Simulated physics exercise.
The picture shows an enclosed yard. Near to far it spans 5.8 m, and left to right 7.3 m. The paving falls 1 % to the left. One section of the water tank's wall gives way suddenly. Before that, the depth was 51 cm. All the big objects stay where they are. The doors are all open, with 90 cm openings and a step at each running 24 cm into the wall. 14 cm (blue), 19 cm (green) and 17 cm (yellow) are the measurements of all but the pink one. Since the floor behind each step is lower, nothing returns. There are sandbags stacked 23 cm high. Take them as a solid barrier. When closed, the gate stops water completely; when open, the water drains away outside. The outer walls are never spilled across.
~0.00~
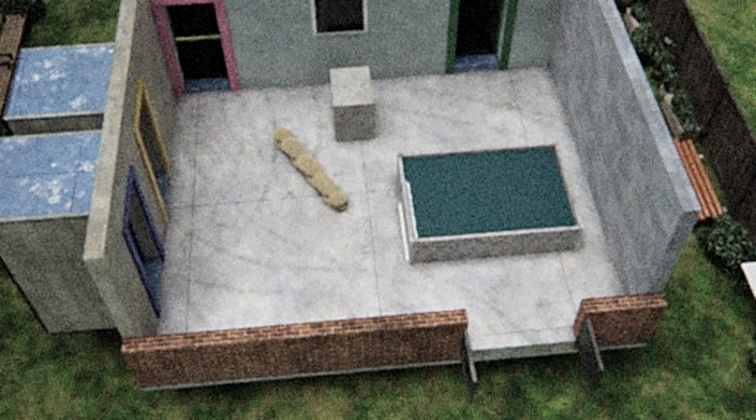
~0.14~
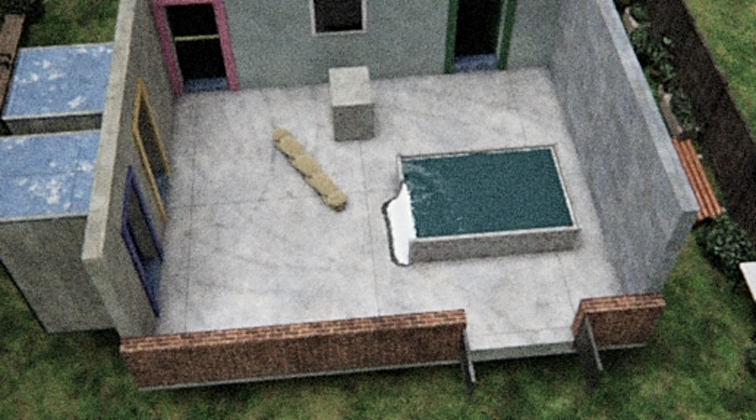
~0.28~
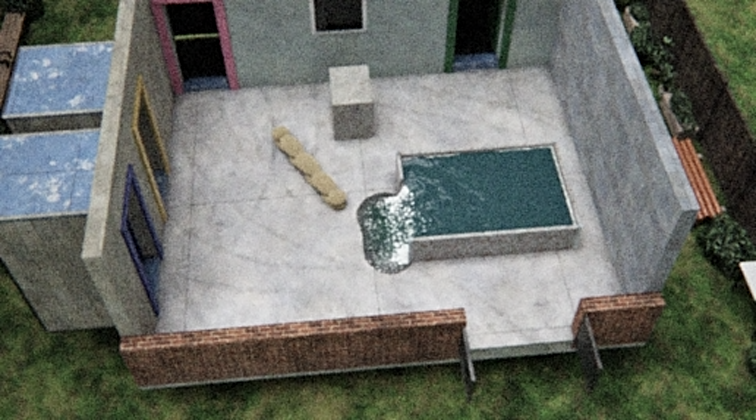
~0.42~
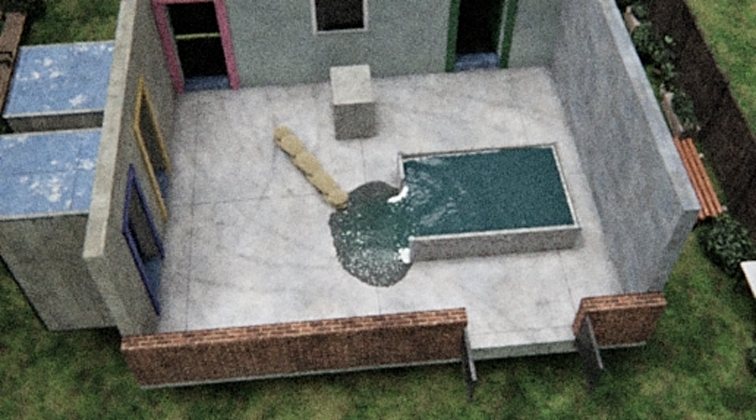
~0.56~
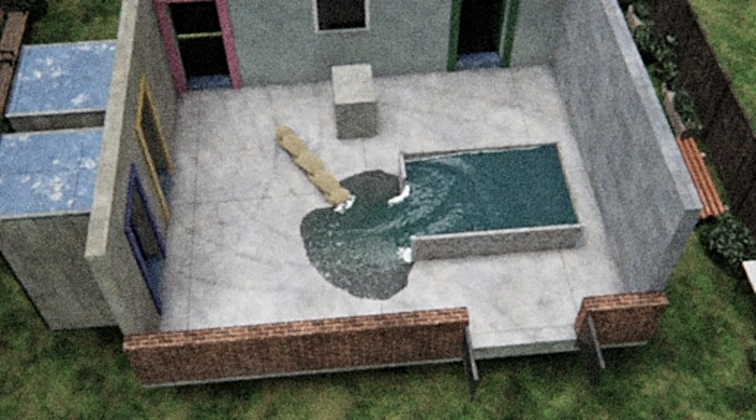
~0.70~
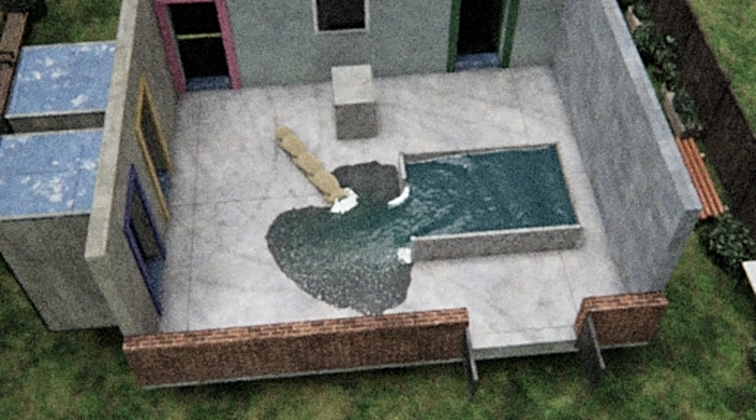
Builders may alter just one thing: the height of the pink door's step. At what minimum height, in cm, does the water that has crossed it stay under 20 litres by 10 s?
From about 12.5 cm.
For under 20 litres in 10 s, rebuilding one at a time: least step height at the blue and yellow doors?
About 20 cm at blue and about 10.0 cm at yellow.
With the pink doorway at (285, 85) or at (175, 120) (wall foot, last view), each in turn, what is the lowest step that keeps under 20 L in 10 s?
Minimums: Roughly 7.0 cm and 12.0 cm.
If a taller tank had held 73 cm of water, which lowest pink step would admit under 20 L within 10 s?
Something near 18 cm should do.
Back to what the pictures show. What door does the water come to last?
That would be the green door.
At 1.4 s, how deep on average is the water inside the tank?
Average depth: Approx. 37 cm.
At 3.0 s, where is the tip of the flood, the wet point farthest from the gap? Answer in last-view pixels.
Look about (175, 120) in the last picture.
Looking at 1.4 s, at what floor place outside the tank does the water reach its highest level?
At about pixel (405, 243).
After 1.4 s water covers 25 % of the floor, deepest (30 cm) near (405, 243); it has not reached the pink door.
After 3.0 s water covers 40 % of the floor, deepest (34 cm) near (156, 363); it has not reached the pink door.
After 10.0 s water covers 85 % of the floor, deepest (14 cm) near (176, 107); 13 cm at the pink door, 28 litres in over its 12 cm step.
At the pink door as built, the water arrived by 3.6 s and peaked near 17 cm at 6.2 s.
Run again over the same 10 s with other heights there, 43 litres in over 11 cm, 4 litres over 15 cm. The limit of 20 litres is kept from about 12.5 cm up.
